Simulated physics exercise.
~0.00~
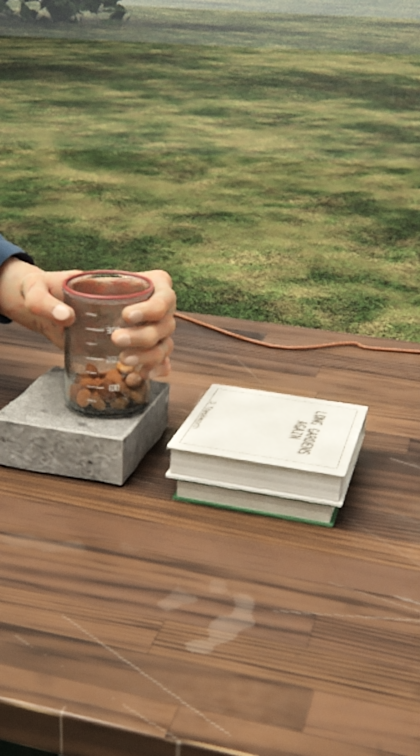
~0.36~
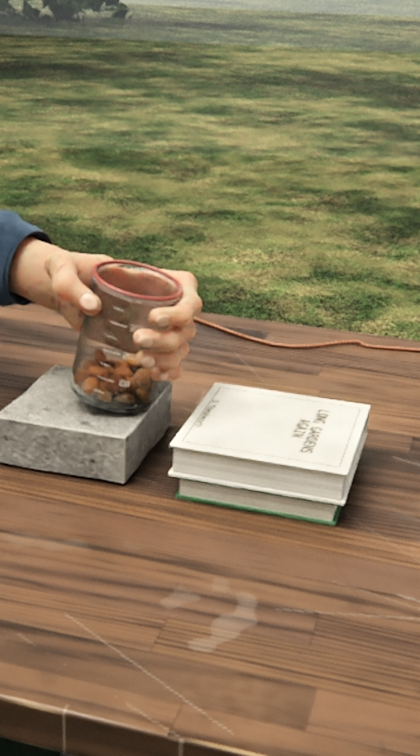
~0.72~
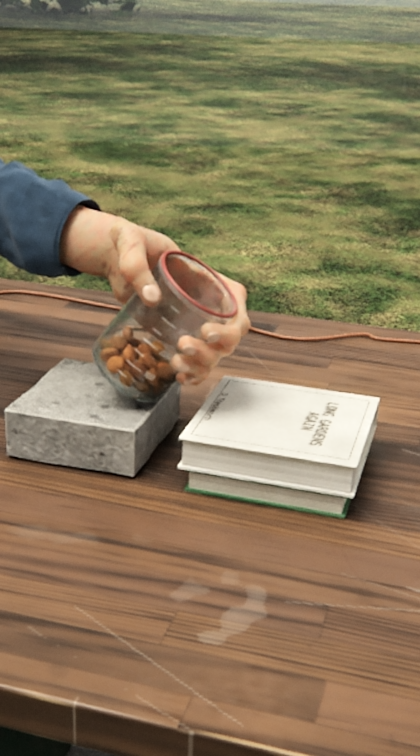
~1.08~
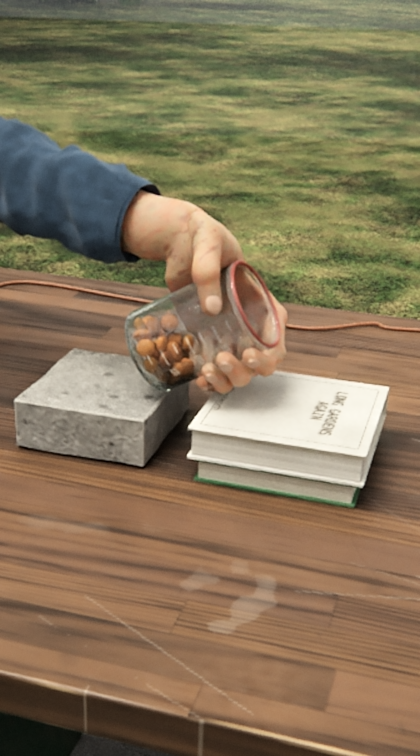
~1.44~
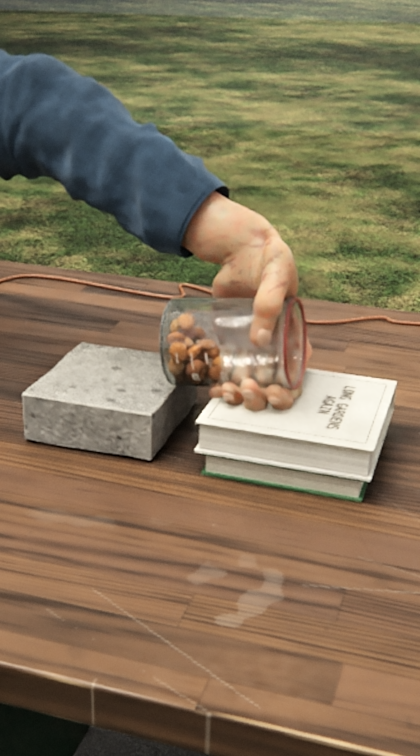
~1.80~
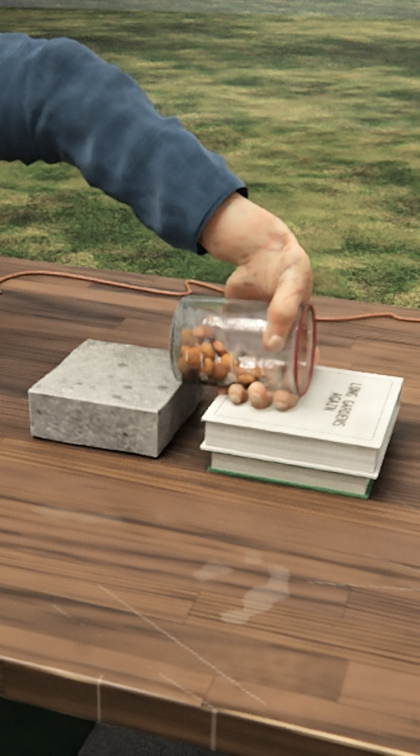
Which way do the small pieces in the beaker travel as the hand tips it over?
The small pieces move to the right, as the viewer sees it, along with the beaker.
